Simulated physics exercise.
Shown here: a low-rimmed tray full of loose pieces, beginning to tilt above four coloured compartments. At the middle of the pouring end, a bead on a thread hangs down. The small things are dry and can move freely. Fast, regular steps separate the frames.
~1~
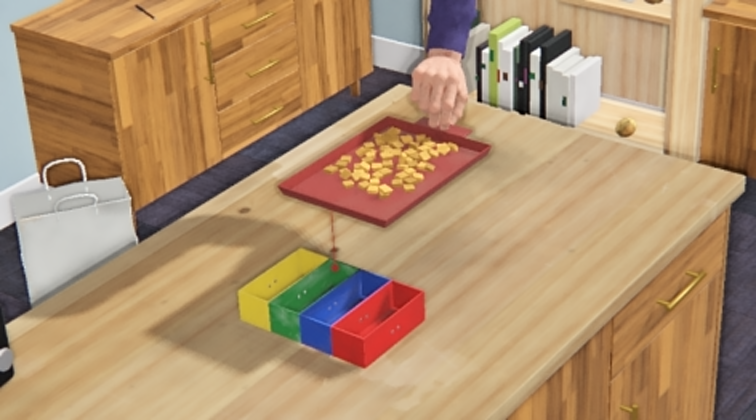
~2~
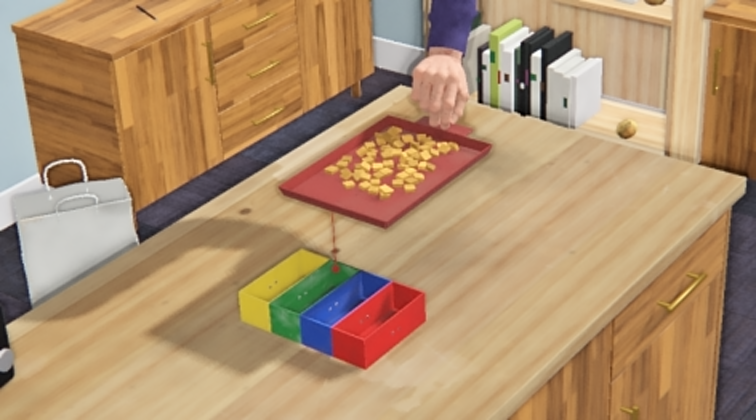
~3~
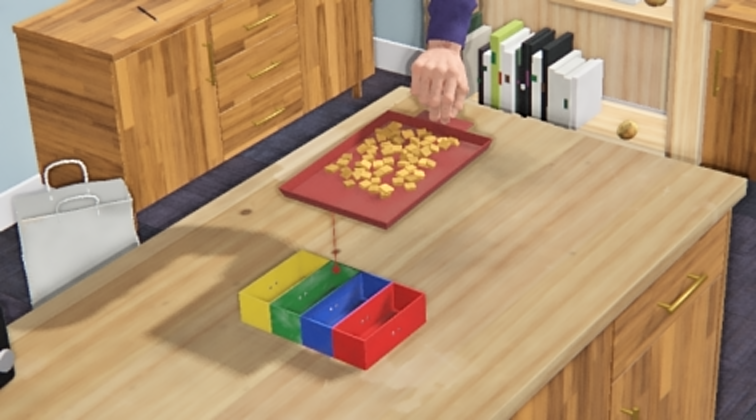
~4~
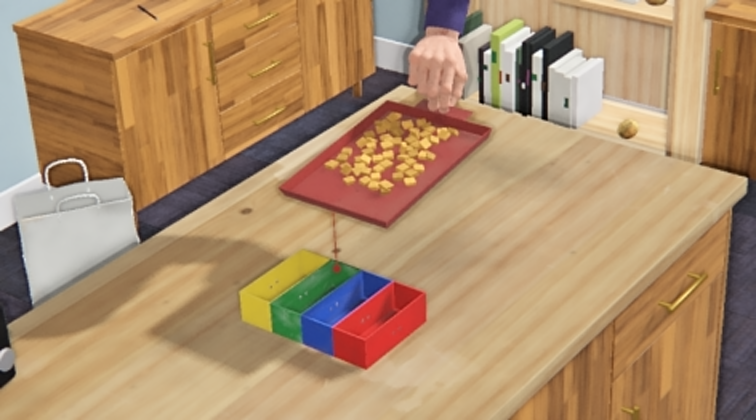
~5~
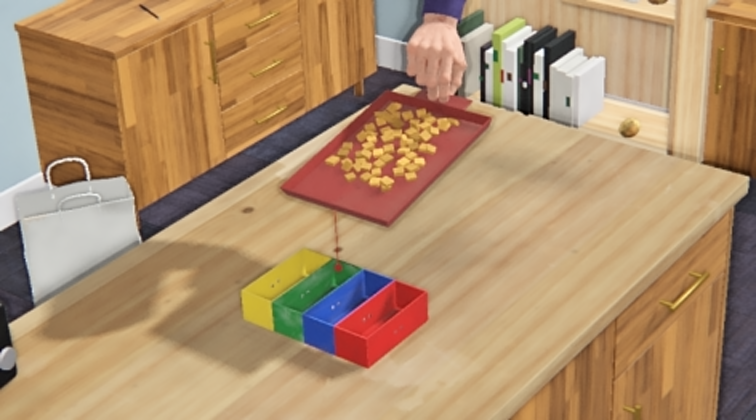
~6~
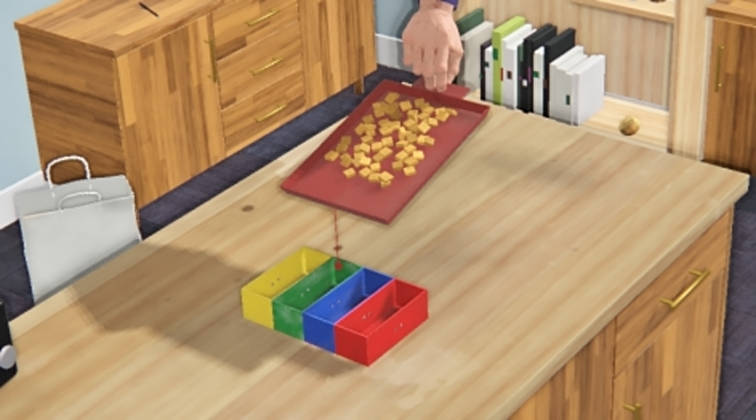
On a wooden worktop, a red tray of small golden cereal squares sits behind four open compartments coloured yellow, green, blue and red, a beaded thread hanging from its near end. The tray starts level, then a hand at the far end slowly raises that side, leaving it slightly tilted, the pieces still spread across it.
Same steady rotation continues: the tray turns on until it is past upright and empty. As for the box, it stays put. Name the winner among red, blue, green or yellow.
Winner: Yellow.
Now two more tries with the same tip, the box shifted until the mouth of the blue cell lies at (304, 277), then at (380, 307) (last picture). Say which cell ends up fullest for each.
The first placing favours the blue cell, while the second favours yellow.
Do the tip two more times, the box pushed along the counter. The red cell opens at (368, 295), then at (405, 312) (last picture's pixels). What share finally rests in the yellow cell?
You'd get near 20 per cent and afterwards near 40 per cent.
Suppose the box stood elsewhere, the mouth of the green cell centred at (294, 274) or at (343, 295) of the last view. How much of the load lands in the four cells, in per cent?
Roughly 100 per cent the first time and 60 per cent the second.
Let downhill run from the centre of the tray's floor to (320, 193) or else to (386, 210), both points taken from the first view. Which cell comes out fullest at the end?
The cell in yellow, then red.
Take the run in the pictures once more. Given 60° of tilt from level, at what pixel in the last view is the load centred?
The load is centred near (321, 197).
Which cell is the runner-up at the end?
The cell in second spot is the green cell.
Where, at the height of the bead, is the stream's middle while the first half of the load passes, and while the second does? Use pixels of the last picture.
Early-half point (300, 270); late-half point (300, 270).
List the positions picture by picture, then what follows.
Corners of the pouring end (283, 185) and (385, 218), level; middle of the load (403, 159), cereal squares; bead on its thread (335, 268); yellow cell (255, 308); green cell (285, 320); blue cell (316, 332); red cell (348, 344), in the first picture.
Corners of the pouring end (283, 186) and (385, 219), level; middle of the load (403, 159), in the second picture.
Corners of the pouring end (284, 187) and (385, 220), tipped barely, level across its low end; middle of the load (404, 156), in the third picture.
Corners of the pouring end (284, 187) and (385, 219), tipped a little, level across its low end; middle of the load (403, 149), in the fourth picture.
Corners of the pouring end (285, 186) and (387, 218), tipped a little, level across its low end; middle of the load (404, 142), in the fifth picture.
Corners of the pouring end (284, 185) and (386, 217), tipped a little, level across its low end; middle of the load (402, 134); yellow cell (258, 306); green cell (288, 318); blue cell (319, 330); red cell (351, 343), in the sixth picture.
Just after the last frame, tray tipped steeply; the larger part on the tray; just a few in the blue cell; about a tenth falling or outside the box.
A moment on, tray tipped past a quarter turn; roughly a quarter on the tray; roughly a quarter in the yellow cell; roughly a quarter in the green cell; about a tenth in the blue cell; roughly a quarter falling or outside the box.
Further on, tray tipped past a quarter turn; roughly half in the yellow cell; roughly a third in the green cell; roughly a quarter in the blue cell; about a tenth in the red cell; just a few falling or outside the box.
When it is over, tray tipped past a quarter turn; roughly half in the yellow cell; roughly a third in the green cell; roughly a quarter in the blue cell; about a tenth in the red cell; just a few outside the box.
